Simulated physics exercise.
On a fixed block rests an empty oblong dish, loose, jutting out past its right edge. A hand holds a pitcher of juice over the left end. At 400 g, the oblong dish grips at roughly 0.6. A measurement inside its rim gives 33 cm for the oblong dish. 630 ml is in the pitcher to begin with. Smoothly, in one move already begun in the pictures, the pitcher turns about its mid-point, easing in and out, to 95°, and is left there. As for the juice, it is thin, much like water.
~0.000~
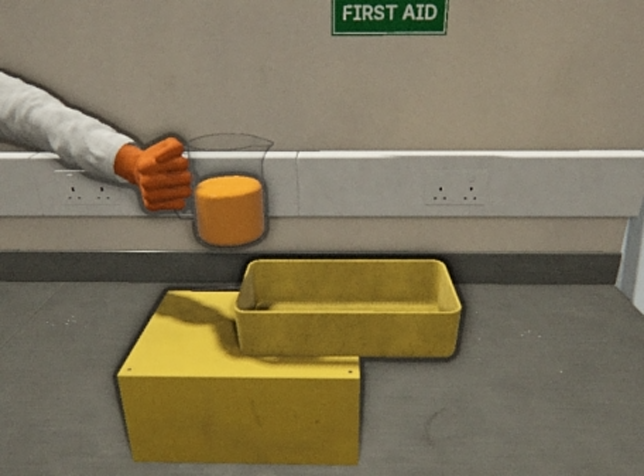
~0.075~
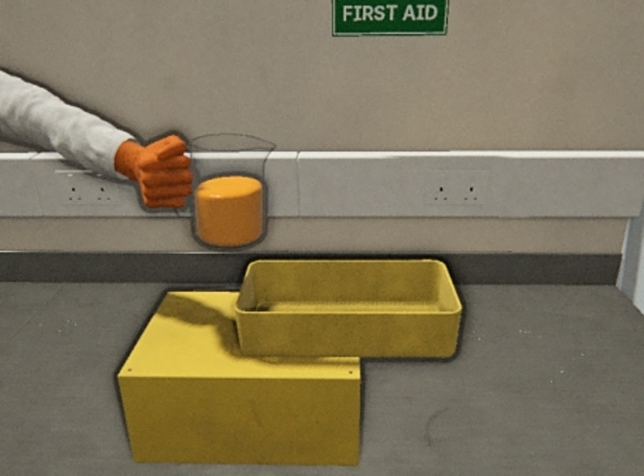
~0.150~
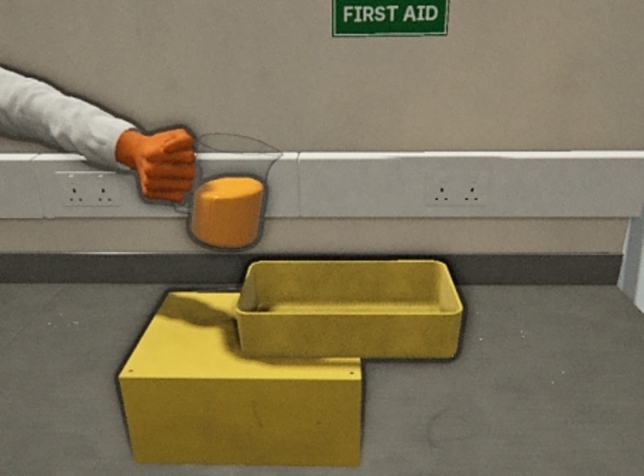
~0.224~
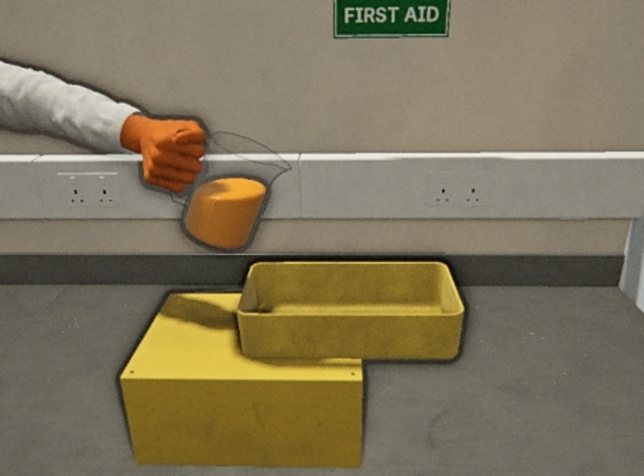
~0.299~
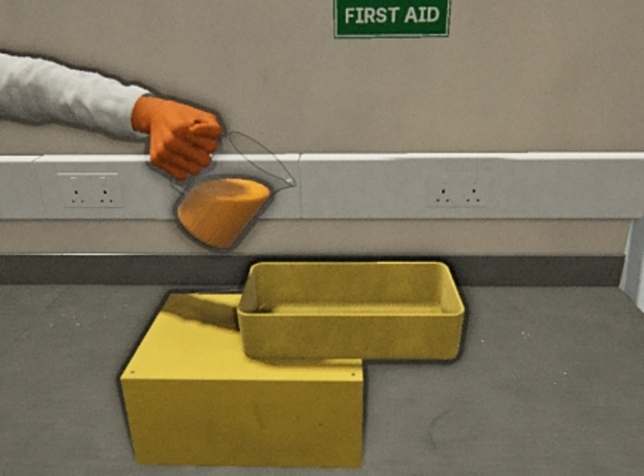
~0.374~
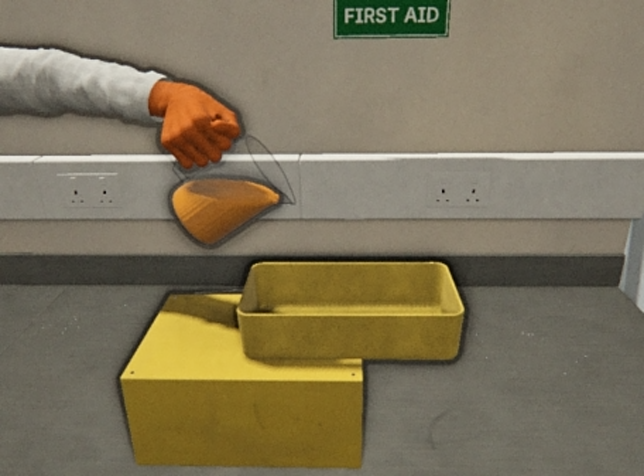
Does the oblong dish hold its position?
Yes, it holds.
After 0.62 s the tilt is 93° and 75 per cent is still to pour; the oblong dish lies level with 4 per cent in it.
After 0.79 s the tilt is 95° and 37 per cent is still to pour; the oblong dish lies level with 41 per cent in it.
After 0.98 s the tilt is 95° and 18 per cent is still to pour; the oblong dish lies level with 66 per cent in it.
After 1.18 s the tilt is 95° and 8 per cent is still to pour; the oblong dish lies level with 82 per cent in it.
In the end the oblong dish lies level with 93 per cent in it.
